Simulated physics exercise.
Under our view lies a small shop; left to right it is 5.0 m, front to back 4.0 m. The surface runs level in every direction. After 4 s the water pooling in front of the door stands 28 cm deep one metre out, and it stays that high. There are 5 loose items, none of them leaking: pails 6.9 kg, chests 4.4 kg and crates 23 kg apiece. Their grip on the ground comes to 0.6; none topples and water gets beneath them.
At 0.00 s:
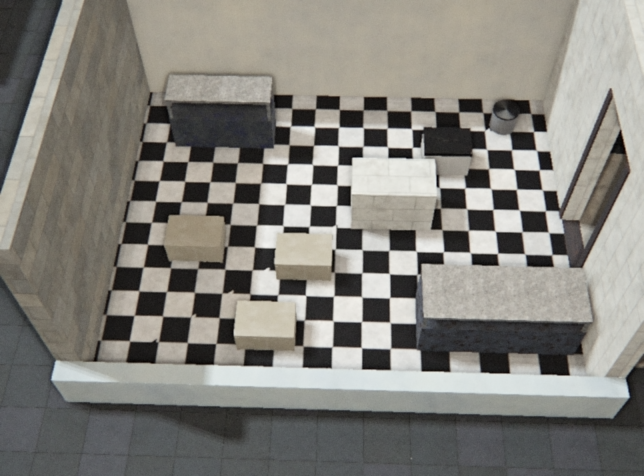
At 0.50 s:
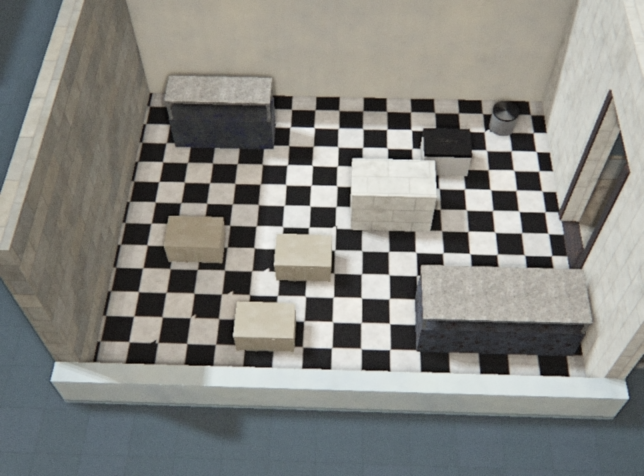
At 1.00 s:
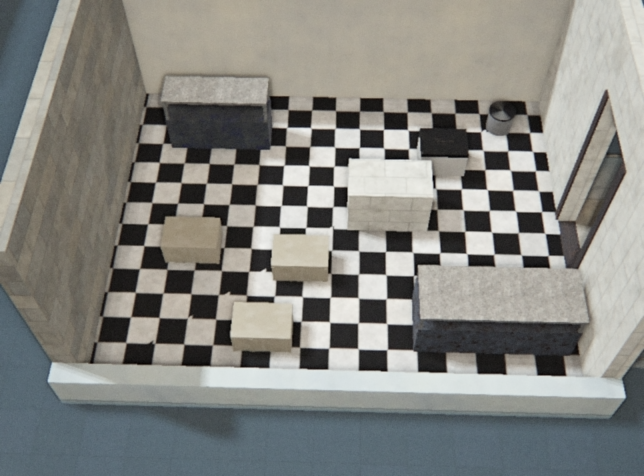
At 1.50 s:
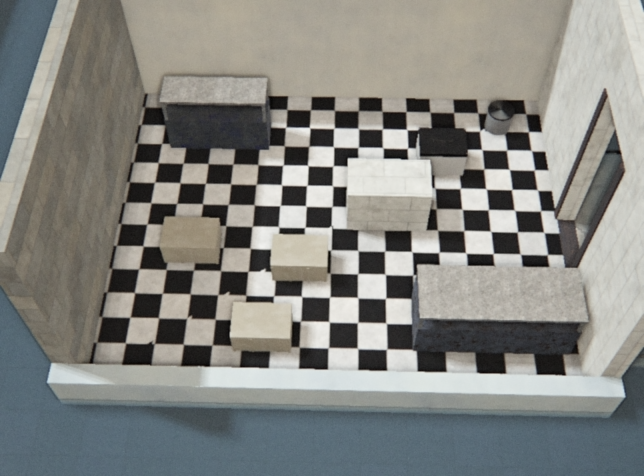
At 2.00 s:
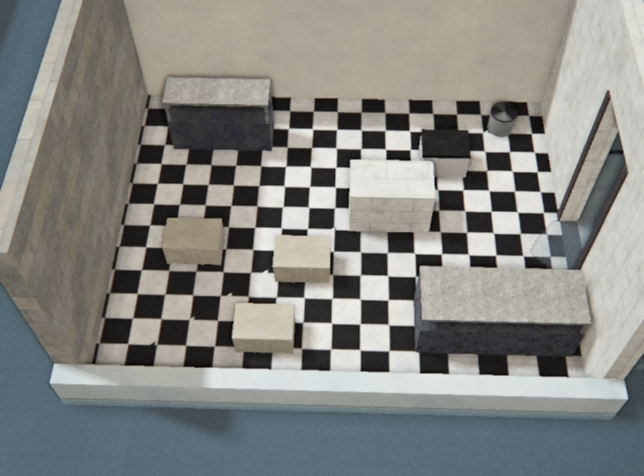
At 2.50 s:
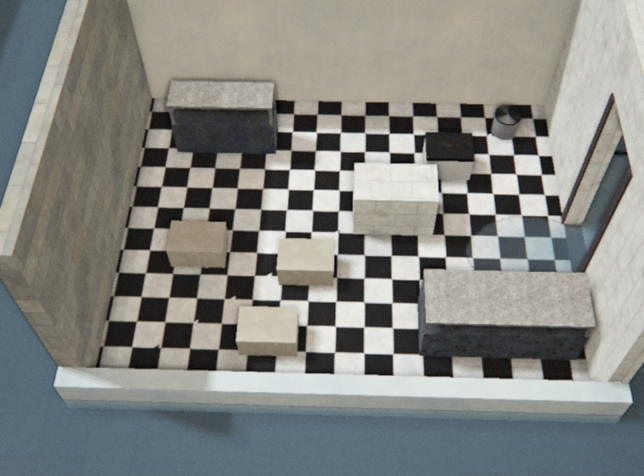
Water rose around the outside of a small room with a black-and-white checkered floor, then came in through the doorway on the right and spread a little way inside, while the boxes stayed still.
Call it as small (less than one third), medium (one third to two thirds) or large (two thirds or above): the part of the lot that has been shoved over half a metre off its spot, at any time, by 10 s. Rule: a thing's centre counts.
Small.
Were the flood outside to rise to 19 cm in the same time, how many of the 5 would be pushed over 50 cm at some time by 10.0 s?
Count under that change: 1.
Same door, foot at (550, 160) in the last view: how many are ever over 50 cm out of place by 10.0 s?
Then it comes to 2.
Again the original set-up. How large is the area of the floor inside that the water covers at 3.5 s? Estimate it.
I'd estimate close to 3.5 m2.
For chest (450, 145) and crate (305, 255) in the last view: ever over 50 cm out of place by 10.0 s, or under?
Beyond, within.
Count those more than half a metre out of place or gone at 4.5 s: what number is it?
The count is 0.
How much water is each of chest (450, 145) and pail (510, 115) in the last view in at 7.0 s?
Depth approx. 5 cm / 2 cm.
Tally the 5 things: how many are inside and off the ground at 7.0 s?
Count at that moment: 1.
After 3.5 s 0 of 5 are over 50 cm from their spots; 0 afloat.
After 4.5 s 0 of 5 are over 50 cm from their spots; 0 afloat.
After 7.0 s 1 of 5 are over 50 cm from their spots; 1 afloat.
After 10.0 s 1 of 5 are over 50 cm from their spots, and 1 have been at some point; 1 afloat.
